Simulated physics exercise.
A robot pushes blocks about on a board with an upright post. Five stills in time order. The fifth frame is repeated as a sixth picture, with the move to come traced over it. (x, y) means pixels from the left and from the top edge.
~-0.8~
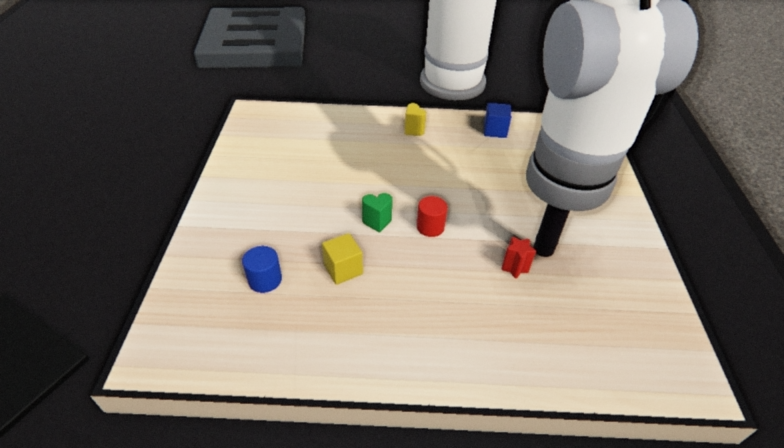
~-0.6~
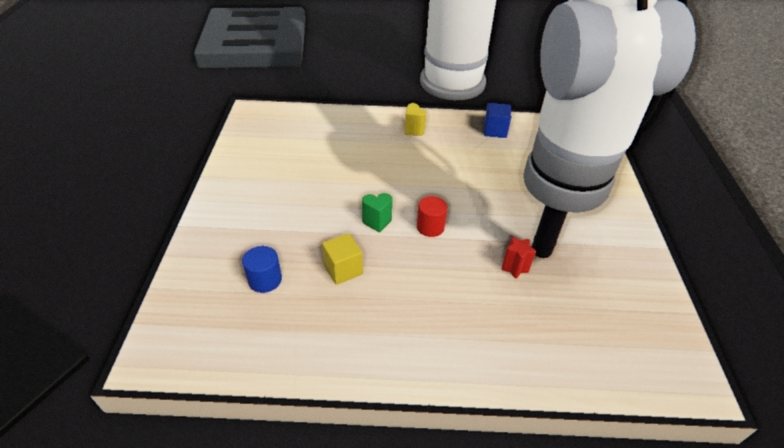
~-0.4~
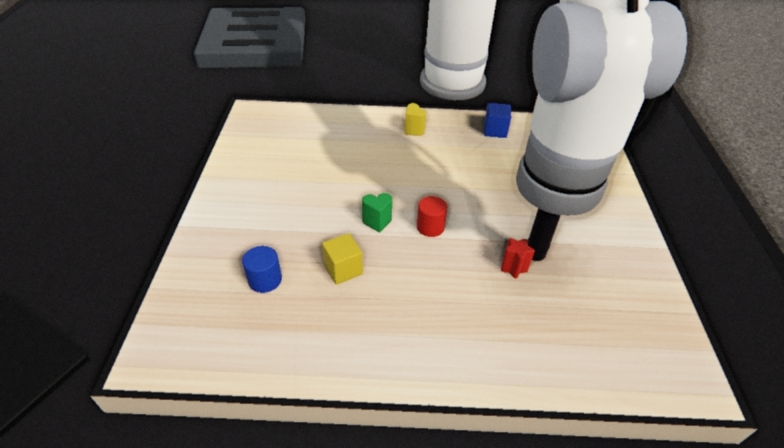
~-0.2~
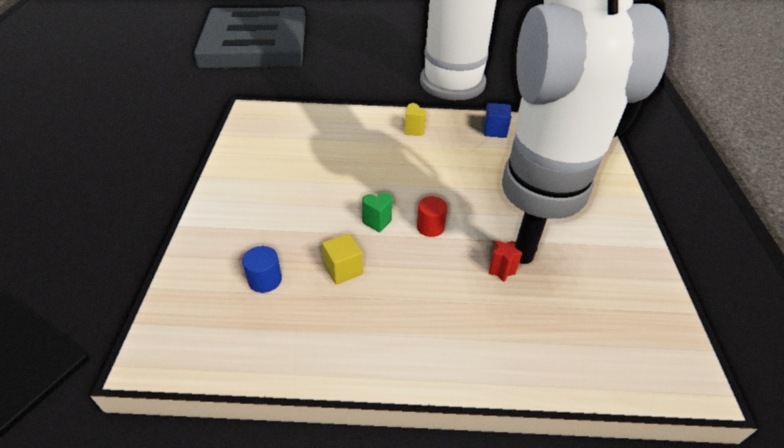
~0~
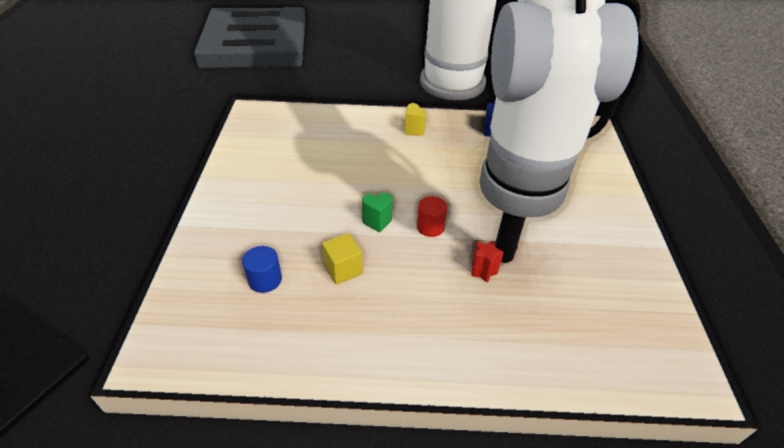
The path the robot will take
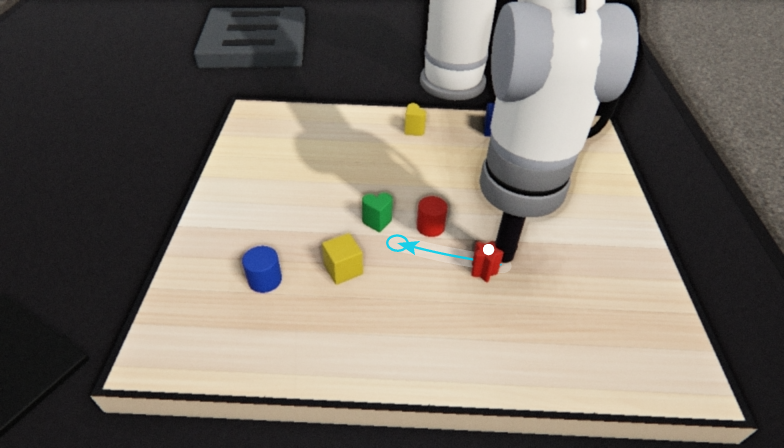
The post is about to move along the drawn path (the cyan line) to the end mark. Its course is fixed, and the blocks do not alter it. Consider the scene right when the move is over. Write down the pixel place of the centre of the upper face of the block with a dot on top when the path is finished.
The middle of its upper face will lie at (464, 251).
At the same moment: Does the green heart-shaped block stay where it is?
Yes
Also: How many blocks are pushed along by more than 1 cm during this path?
I count one.
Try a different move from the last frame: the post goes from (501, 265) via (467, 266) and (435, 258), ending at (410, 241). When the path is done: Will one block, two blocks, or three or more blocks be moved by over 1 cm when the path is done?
It shifts a single block.
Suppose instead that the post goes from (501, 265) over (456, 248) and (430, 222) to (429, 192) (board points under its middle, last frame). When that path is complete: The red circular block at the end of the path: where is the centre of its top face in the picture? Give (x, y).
Its top middle will sit at (408, 171).
Path on the board, in a line from (501, 265) to (397, 243); the dot is on the red star-shaped block.
What follows on the original path. One third of the way, post (467, 249); red star-shaped block (466, 252), turned 50° anticlockwise.
Two thirds of the way, post (431, 242); red star-shaped block (464, 251), turned 65° anticlockwise.
At the end, post (398, 234); green heart-shaped block in place; red circular block in place; red star-shaped block (464, 251), turned 65° anticlockwise.
